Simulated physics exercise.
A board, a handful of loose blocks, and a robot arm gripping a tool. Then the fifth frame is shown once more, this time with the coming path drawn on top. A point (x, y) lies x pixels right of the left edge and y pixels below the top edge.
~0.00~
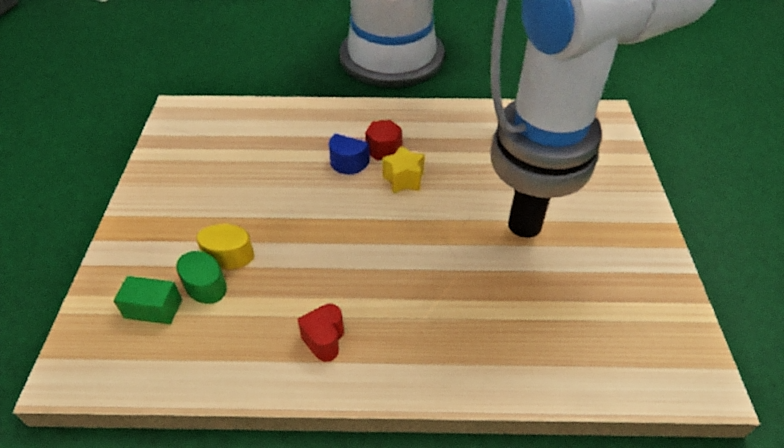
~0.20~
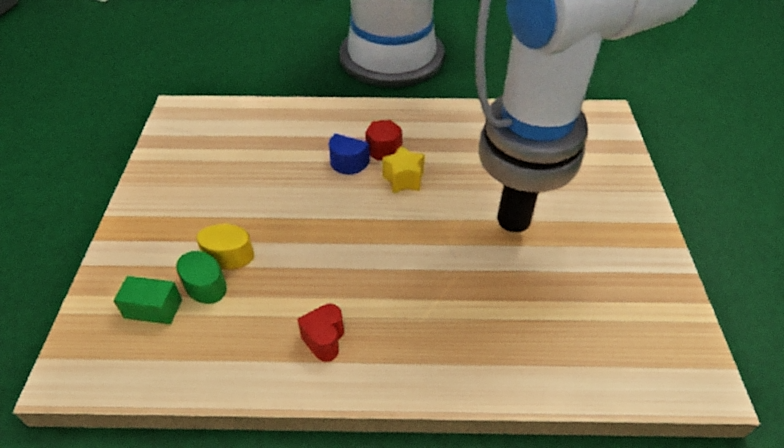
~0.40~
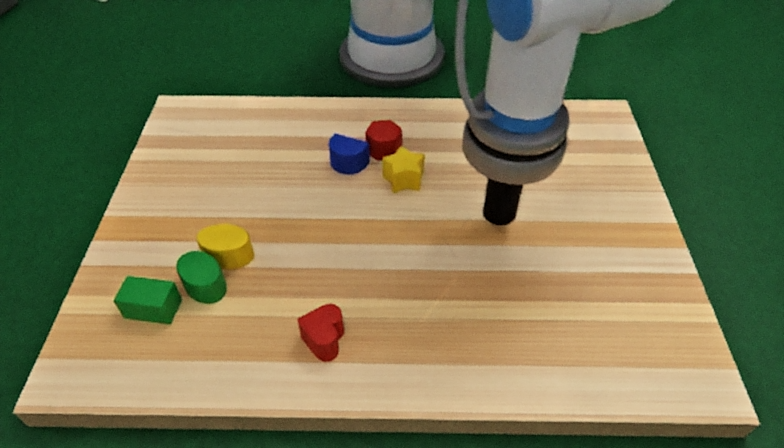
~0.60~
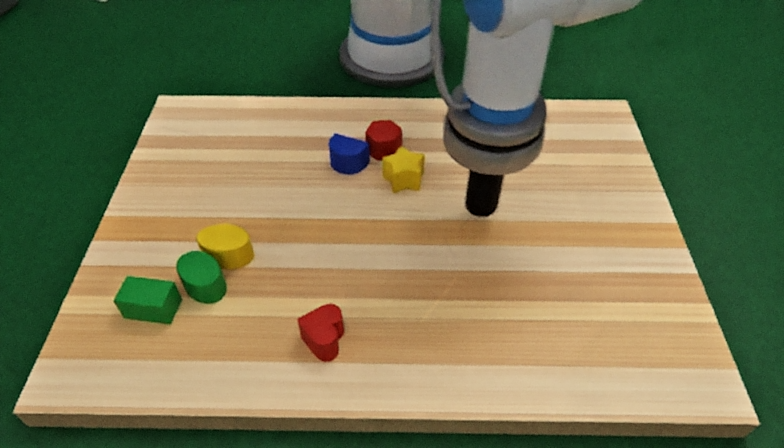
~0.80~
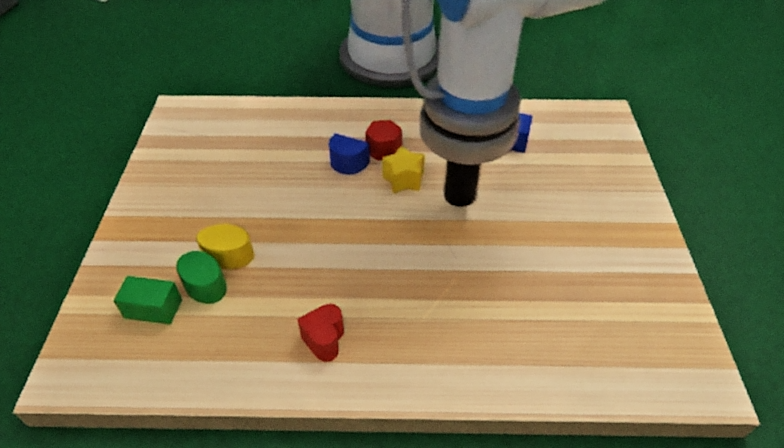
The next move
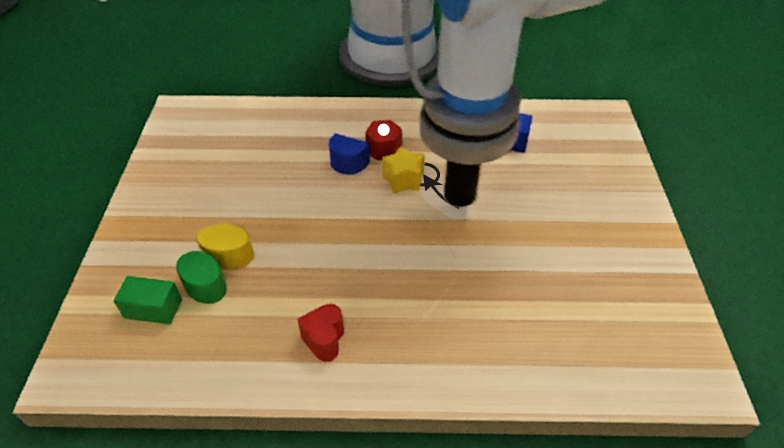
On a striped wooden board over a green surface, a robot arm holding a dark cylindrical tool moves left and slightly away from the viewer, nearing the yellow star-shaped block and revealing a blue block behind it, while the blocks stay still.
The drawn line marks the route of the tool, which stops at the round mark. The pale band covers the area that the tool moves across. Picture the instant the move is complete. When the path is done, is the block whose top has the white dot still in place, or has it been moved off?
It stays.
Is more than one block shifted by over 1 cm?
No, it doesn't check out.
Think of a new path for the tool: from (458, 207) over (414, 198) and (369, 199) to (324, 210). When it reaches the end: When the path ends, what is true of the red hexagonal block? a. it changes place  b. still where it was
I choose b.
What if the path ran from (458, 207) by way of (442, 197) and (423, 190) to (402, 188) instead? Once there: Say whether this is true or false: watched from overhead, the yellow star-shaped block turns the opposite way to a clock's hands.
It is false.
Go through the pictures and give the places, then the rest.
The first frame shows tool tip (525, 225); block tops, red hexagonal block (384, 130); yellow star-shaped block (405, 160).
The second frame shows tool (514, 220); blocks unchanged.
The third frame shows tool (499, 214); blocks unchanged.
The fourth frame shows tool (481, 205); blocks unchanged.
The fifth frame shows tool (460, 196); red hexagonal block (384, 130); yellow star-shaped block (405, 160).
Path on the board, from (458, 207) over (437, 192) to (423, 174); the dot is on the red hexagonal block.
What follows on the original path. Halfway along, tool (438, 180); nothing pushed yet.
At the end, tool (424, 163); red hexagonal block in place; yellow star-shaped block (393, 155).
